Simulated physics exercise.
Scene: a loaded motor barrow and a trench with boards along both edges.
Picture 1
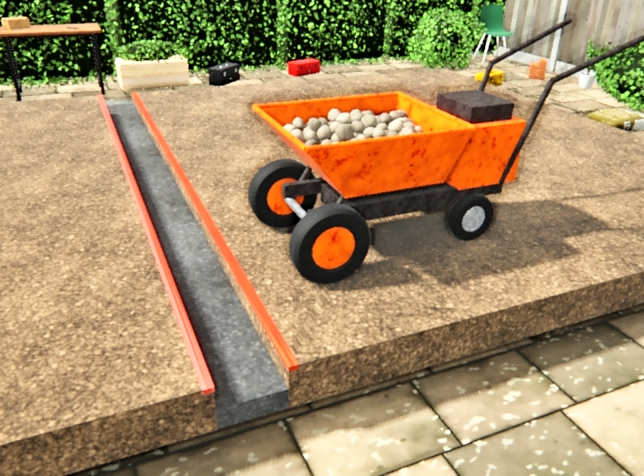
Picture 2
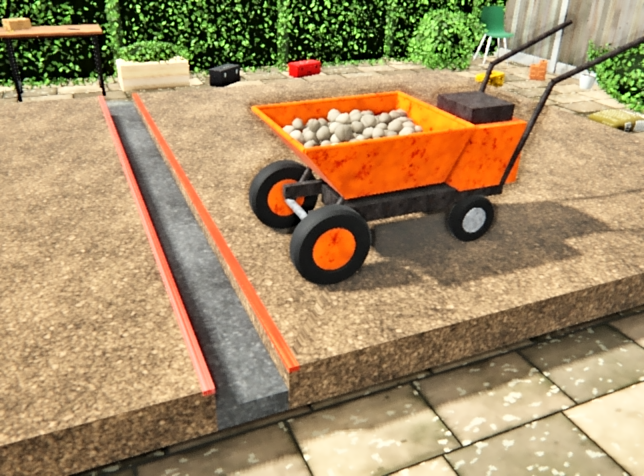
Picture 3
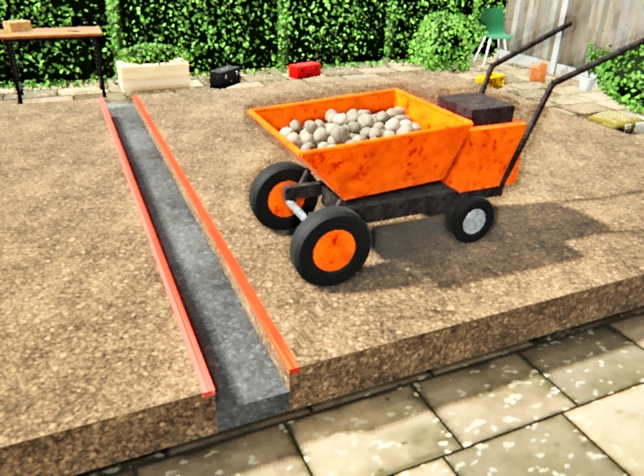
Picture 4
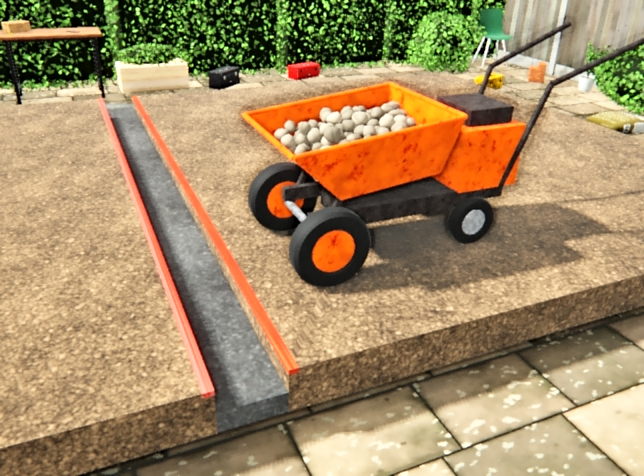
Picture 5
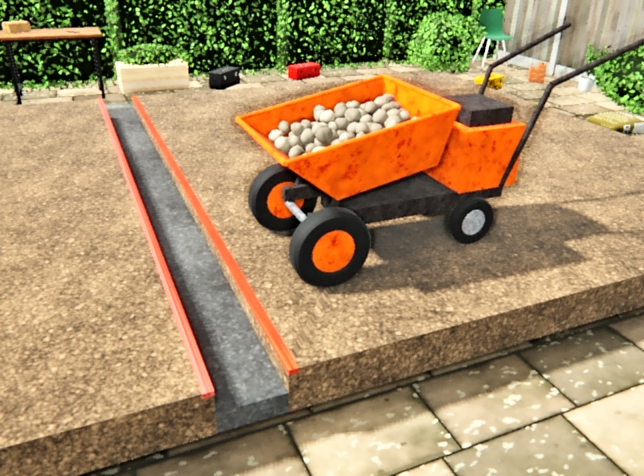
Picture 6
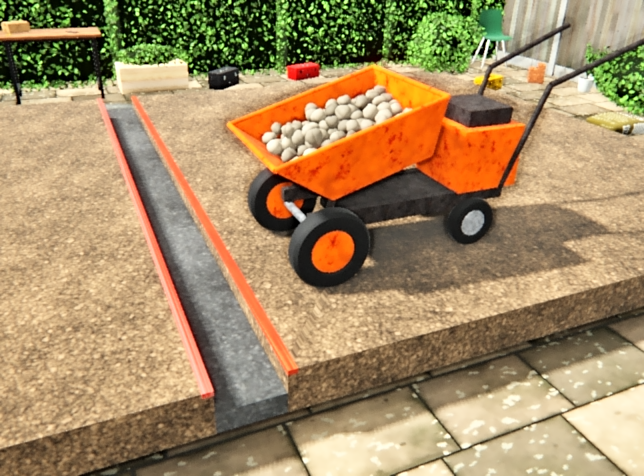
The footage shows an orange motor barrow loaded with rounded pebbles standing to the right of a shallow trench edged with red boards; its skip, level at first, gradually tilts forward to the left while the wheels stay still.
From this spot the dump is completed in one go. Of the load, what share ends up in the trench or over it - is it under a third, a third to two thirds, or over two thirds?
Caught: One to two thirds.
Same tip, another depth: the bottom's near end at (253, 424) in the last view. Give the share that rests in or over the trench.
50 %.
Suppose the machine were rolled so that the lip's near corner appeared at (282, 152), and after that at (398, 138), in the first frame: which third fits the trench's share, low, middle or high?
Under a third; one to two thirds.
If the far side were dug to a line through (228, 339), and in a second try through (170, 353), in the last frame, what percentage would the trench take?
Roughly 0 per cent, and 70 per cent.
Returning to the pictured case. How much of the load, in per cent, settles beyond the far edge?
Roughly 55 in a hundred.
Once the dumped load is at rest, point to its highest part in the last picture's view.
The topmost point rests at roughly pixel (131, 270) in the last view.
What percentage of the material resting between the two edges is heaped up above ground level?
My best guess is some 20 per cent.
Soon, skip tipped steeply; all in the skip.
A while on, skip tipped right over; most in the skip; a small part in or heaped over the trench; a stray few beyond it; a small part falling.
Towards the end, skip tipped right over; a small part in the skip; about a third in or heaped over the trench; about half beyond it; a stray few falling.
Finally, skip tipped right over; about half in or heaped over the trench; about half beyond it.
